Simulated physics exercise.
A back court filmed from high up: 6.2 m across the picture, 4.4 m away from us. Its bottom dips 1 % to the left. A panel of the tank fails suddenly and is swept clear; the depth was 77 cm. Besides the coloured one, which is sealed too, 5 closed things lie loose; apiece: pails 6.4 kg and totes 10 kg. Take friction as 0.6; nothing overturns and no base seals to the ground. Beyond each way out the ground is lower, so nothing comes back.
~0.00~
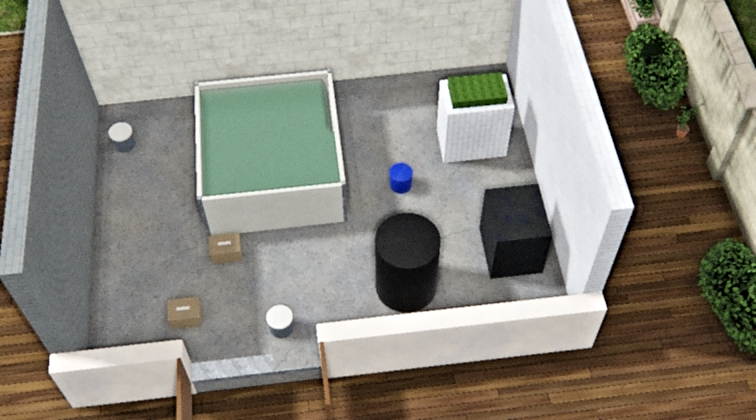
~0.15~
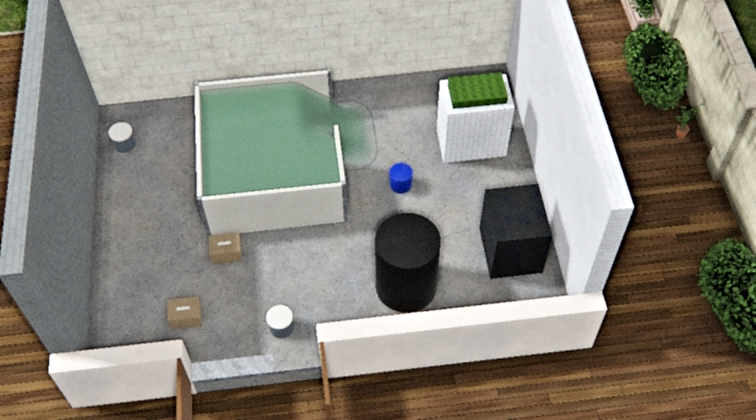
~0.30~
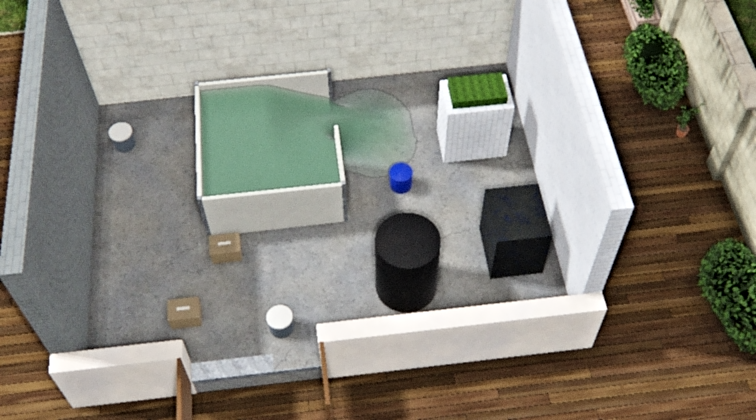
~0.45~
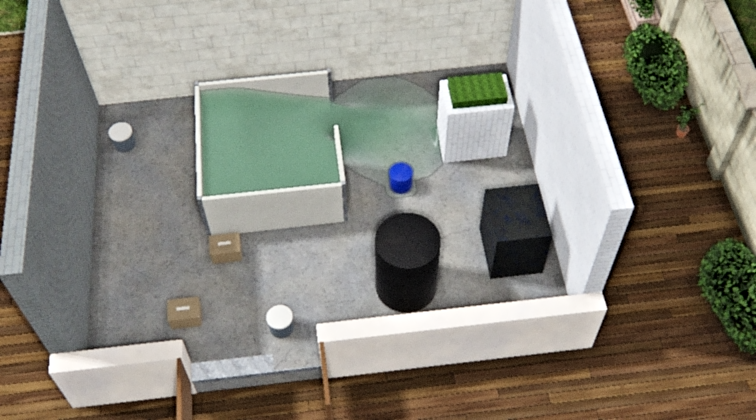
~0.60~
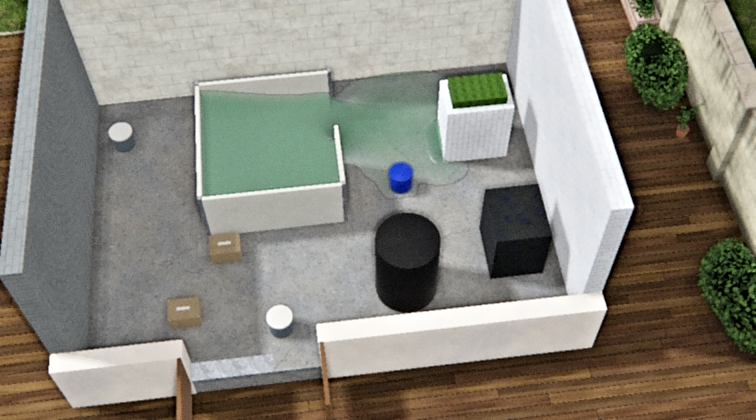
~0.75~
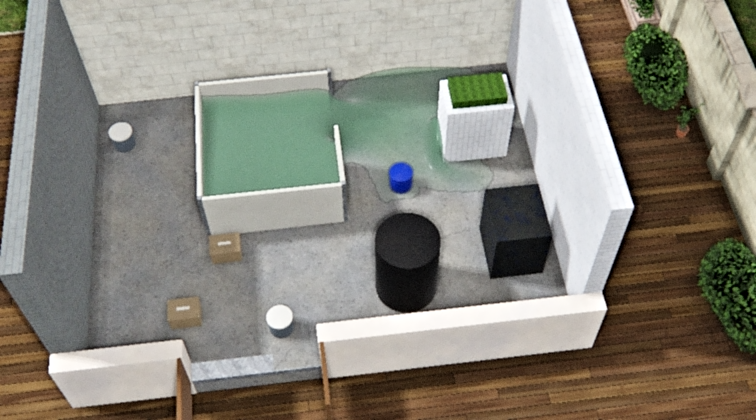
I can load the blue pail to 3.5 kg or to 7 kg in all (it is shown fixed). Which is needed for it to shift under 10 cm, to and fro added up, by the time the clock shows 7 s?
For it, neither weight holds it.
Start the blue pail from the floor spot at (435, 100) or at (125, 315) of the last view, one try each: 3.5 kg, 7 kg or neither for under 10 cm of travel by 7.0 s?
In that order: Neither is enough; neither is enough.
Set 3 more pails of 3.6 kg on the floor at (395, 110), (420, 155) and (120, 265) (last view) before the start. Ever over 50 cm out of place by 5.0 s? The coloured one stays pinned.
In that order: Past it, more, under.
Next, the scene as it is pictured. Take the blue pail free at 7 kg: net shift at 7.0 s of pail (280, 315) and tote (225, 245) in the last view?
In turn: 100 cm, 100 cm.
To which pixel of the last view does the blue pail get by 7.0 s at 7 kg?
Around (283, 236).
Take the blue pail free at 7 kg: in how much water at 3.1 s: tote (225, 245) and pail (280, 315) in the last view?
Roughly 0 and 0 cm.
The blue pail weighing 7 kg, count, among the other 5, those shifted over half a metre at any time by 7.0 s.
That makes 3.
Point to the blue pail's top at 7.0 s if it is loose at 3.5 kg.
Around (359, 206).
After 1.4 s the blue pail would be 0 cm from its start with 3.5 kg and 0 cm from its start with 7 kg; 3 cm of water round it then.
After 3.1 s the blue pail would be 18 cm from its start with 3.5 kg and 5 cm from its start with 7 kg; 5 cm of water round it then.
After 4.9 s the blue pail would be 71 cm from its start with 3.5 kg and 78 cm from its start with 7 kg; 8 cm of water round it then.
After 7.0 s the blue pail would be 82 cm from its start with 3.5 kg and 187 cm from its start with 7 kg; 5 cm of water round it then.
